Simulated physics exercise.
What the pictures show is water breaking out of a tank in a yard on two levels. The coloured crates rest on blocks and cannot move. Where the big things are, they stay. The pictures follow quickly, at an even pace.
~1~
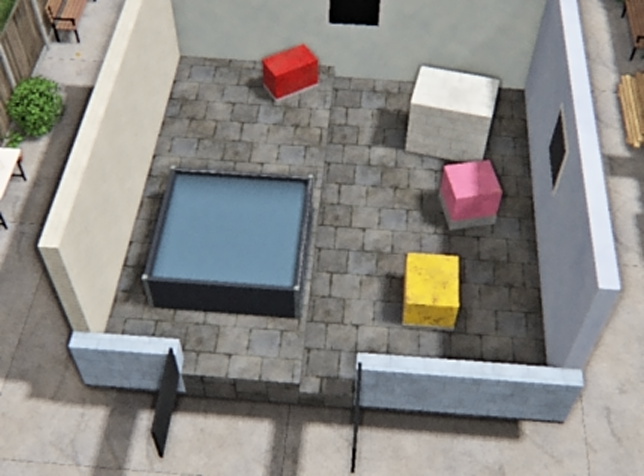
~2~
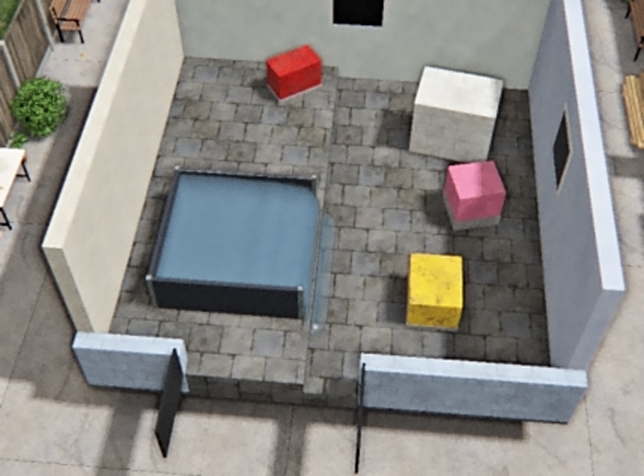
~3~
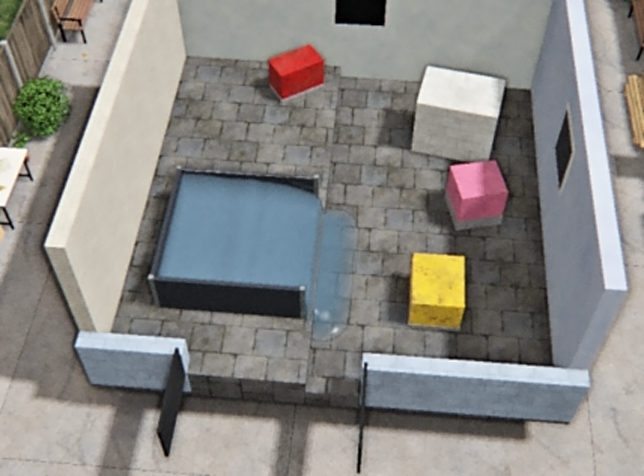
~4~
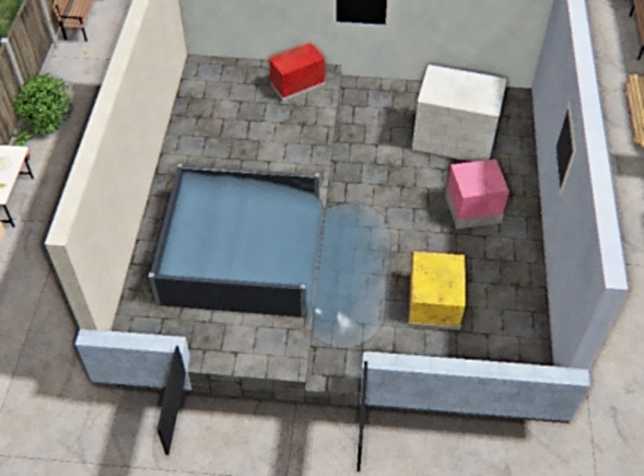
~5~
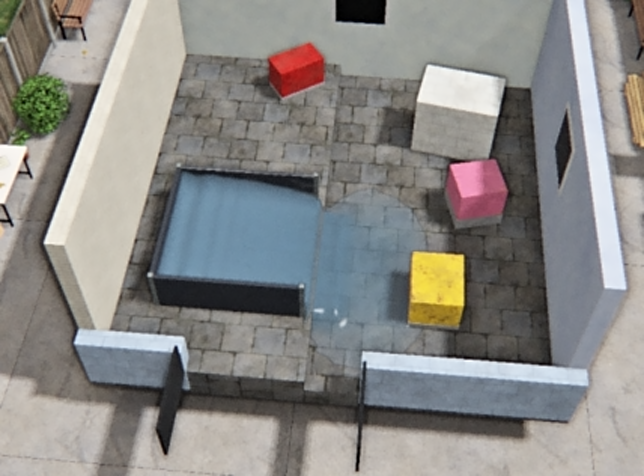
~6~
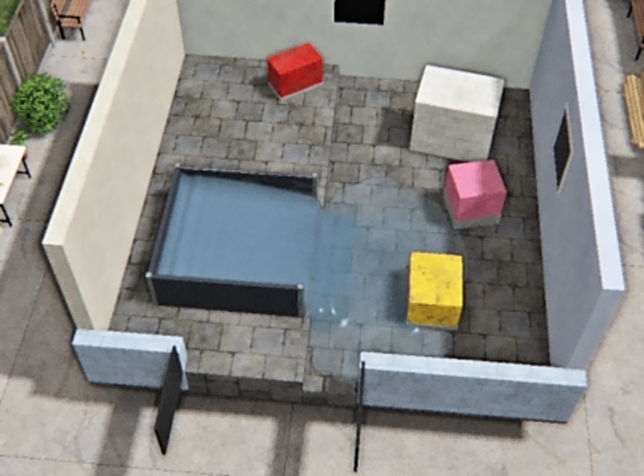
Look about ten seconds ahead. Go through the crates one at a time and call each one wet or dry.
The yellow crate is wet. The pink crate is wet. The red crate is dry.
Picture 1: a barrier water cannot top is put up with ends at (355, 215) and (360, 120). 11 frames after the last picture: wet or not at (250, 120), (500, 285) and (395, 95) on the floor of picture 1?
Outcome by spot, in order - unwatered, watered, unwatered.
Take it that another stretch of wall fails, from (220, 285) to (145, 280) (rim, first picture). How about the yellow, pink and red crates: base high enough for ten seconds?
Yellow: Clear, pink: Clear, red: Flooded.
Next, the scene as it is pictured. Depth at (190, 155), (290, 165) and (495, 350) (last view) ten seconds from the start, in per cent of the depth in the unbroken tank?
About 0 per cent, then 0 per cent, then 16 per cent.
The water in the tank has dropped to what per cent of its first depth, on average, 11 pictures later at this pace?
By my count, 30 per cent.
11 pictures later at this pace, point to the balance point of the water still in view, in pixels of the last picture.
Close to (371, 273), I reckon.
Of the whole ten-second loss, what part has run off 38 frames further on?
I'd estimate some 40 per cent.
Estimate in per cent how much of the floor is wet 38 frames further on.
Estimate: Near 60 %.
A moment on, water covers 30 % of the floor; the yellow crate water round its plinth, the pink crate water round its plinth, the red crate not reached.
Next, water covers 40 % of the floor; the yellow crate water round its plinth, the pink crate water round its plinth, the red crate not reached.
Then, water covers 55 % of the floor; the yellow crate water round its plinth, the pink crate water round its plinth, the red crate not reached.
Later, water covers 60 % of the floor; the yellow crate water round its plinth, the pink crate water round its plinth, the red crate not reached.
In the end, water covers 60 % of the floor; the yellow crate was topped, the pink crate was topped, the red crate stayed above the water.
